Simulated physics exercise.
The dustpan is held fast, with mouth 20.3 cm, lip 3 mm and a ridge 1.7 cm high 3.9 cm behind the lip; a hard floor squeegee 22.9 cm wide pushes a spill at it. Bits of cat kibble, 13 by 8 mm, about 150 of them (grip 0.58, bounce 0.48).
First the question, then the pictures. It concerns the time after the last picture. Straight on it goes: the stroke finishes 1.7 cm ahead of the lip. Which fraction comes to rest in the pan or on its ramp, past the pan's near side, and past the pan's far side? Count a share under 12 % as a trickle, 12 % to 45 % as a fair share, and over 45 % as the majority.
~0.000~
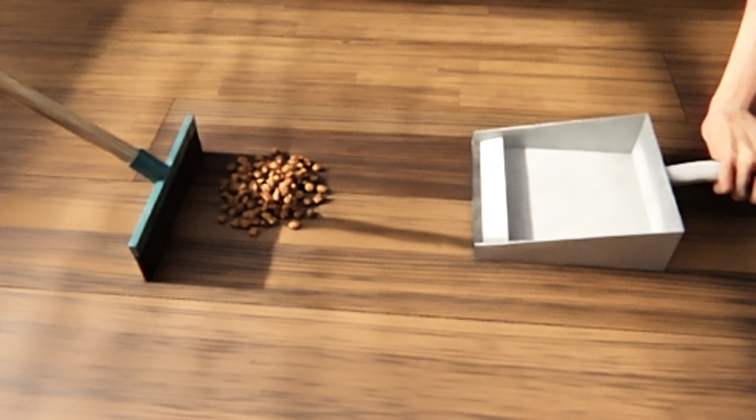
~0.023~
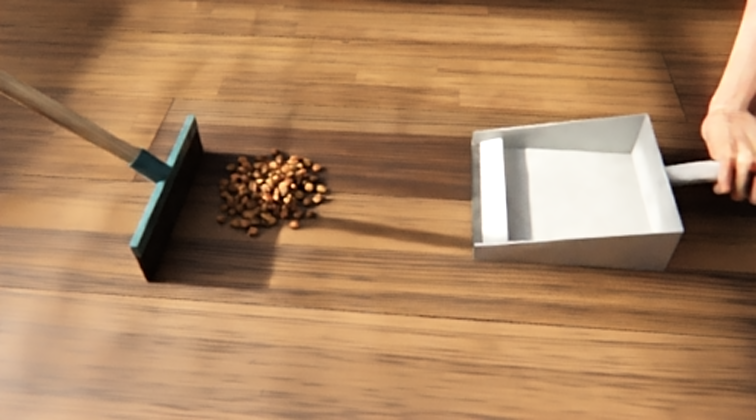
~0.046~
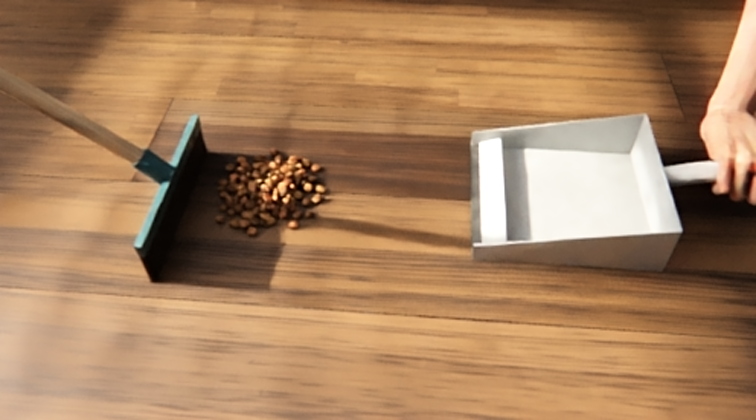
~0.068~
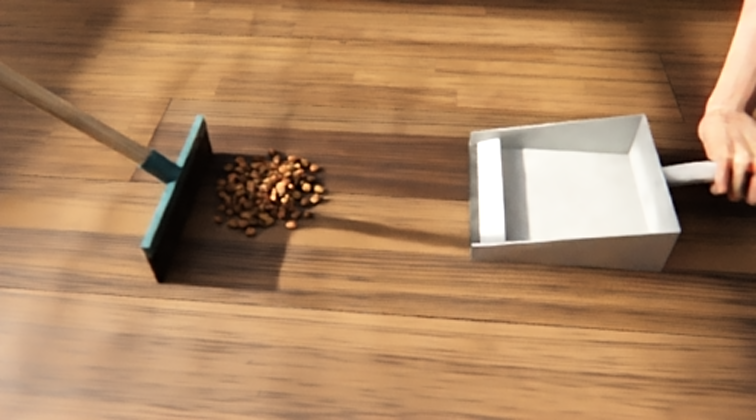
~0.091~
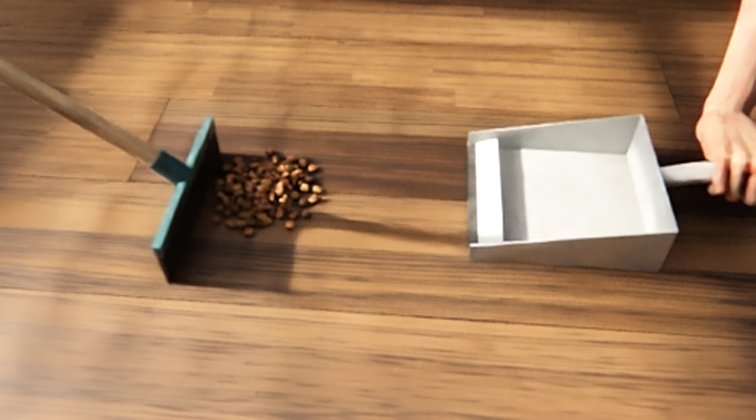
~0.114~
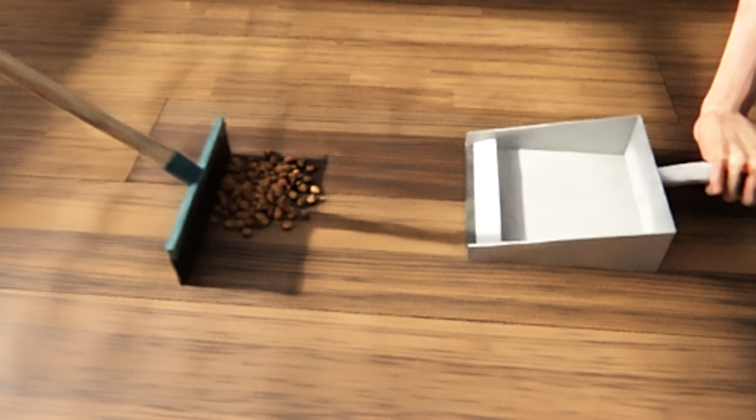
Pan: The majority. Near side: A trickle. Far side: A trickle.
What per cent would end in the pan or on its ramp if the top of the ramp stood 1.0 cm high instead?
Around 60 per cent.
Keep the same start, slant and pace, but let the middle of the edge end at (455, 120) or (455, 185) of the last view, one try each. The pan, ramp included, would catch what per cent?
About 20 and 55 per cent.
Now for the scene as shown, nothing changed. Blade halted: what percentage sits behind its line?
My guess is close to 10 per cent.
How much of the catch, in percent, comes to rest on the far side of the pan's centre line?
Something like 50 per cent of the catch.
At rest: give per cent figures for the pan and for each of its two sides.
Pan 55, near side 5, far side 5.
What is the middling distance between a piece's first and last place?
Some 28 cm.
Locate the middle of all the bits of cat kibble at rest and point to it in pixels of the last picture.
I'd say roughly (473, 189).
Then, at 0.32 s, middle of the blade 17 cm from the lip; 0 % over the lip, far side 0 %, near side 0 %.
After 0.45 s, middle of the blade 7 cm from the lip; 0 % over the lip, far side 5 %, near side 5 %.
Then, at 0.71 s, middle of the blade 2 cm from the lip; 55 % over the lip, far side 5 %, near side 5 %.
At rest (1.3 s), pan 55 %, near side 5 %, far side 5 %, in front of the lip or behind the blade 40 %.
